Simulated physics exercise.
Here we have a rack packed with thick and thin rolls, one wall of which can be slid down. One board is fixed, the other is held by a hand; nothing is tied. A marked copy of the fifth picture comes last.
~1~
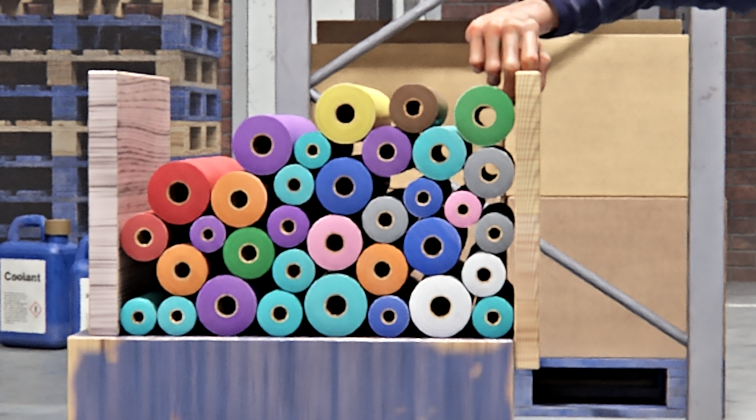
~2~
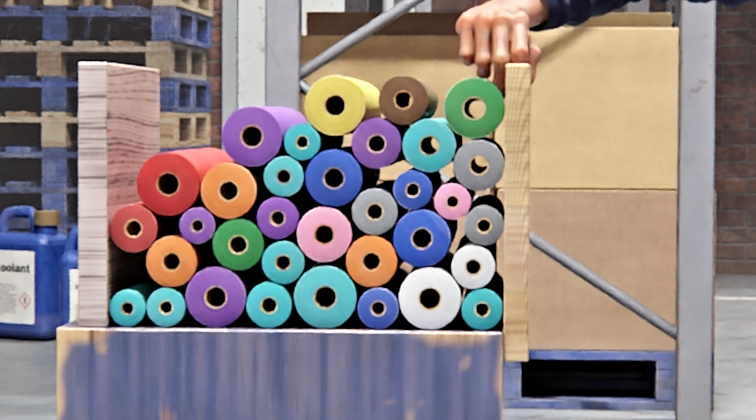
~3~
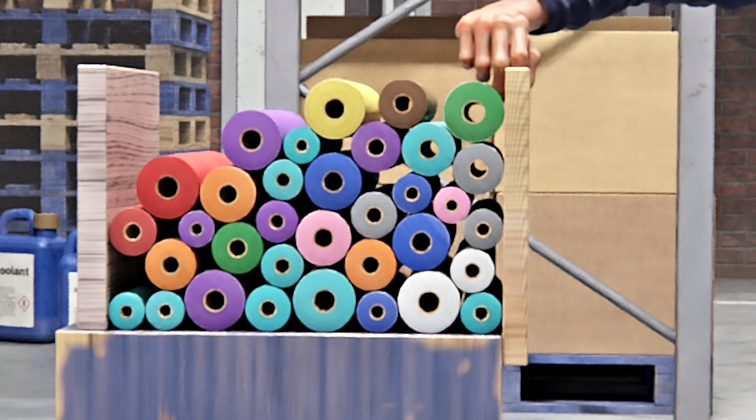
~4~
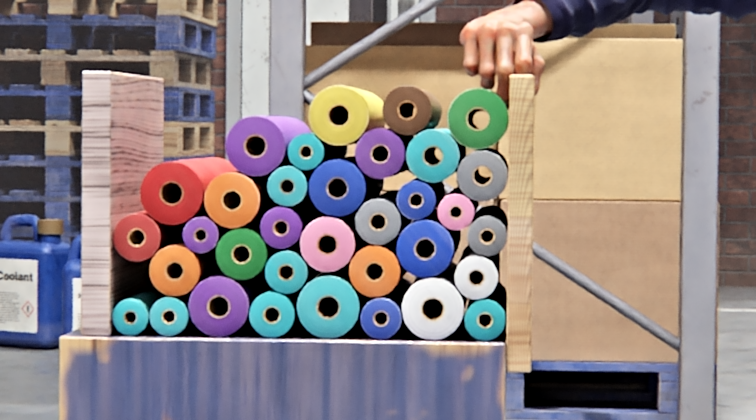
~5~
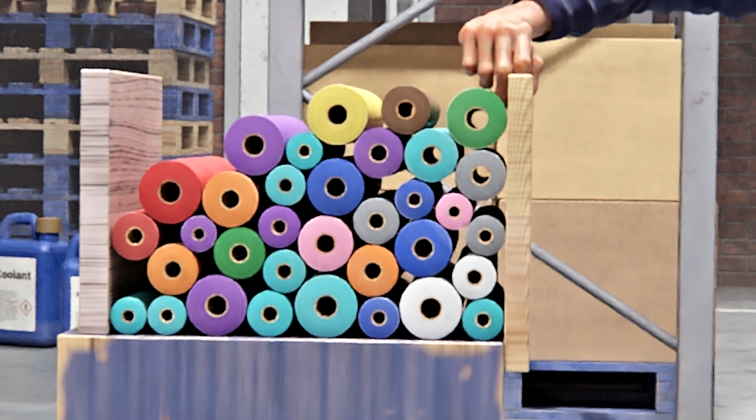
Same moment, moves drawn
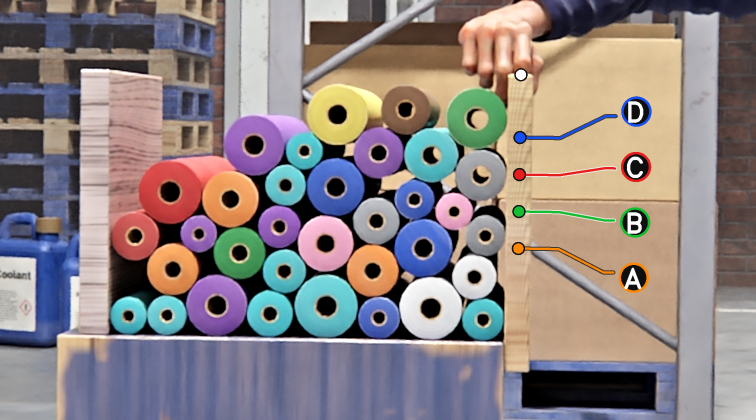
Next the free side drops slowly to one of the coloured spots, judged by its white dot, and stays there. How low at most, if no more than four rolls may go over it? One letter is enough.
The answer is mark A.
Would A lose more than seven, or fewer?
At A, fewer than seven.
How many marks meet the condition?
The number is four.
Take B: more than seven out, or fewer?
Fewer than seven.
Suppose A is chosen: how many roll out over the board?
With A, two.
On the copy, A at (519, 249); B at (519, 212); C at (520, 175); D at (520, 138); the white dot at (521, 75).
On A. First, top of the board (507, 156).
Then, top of the board (506, 246).
Finally, top of the board (506, 248), two out over the board.
By contrast, B none out over the board; C none out over the board; D none out over the board.
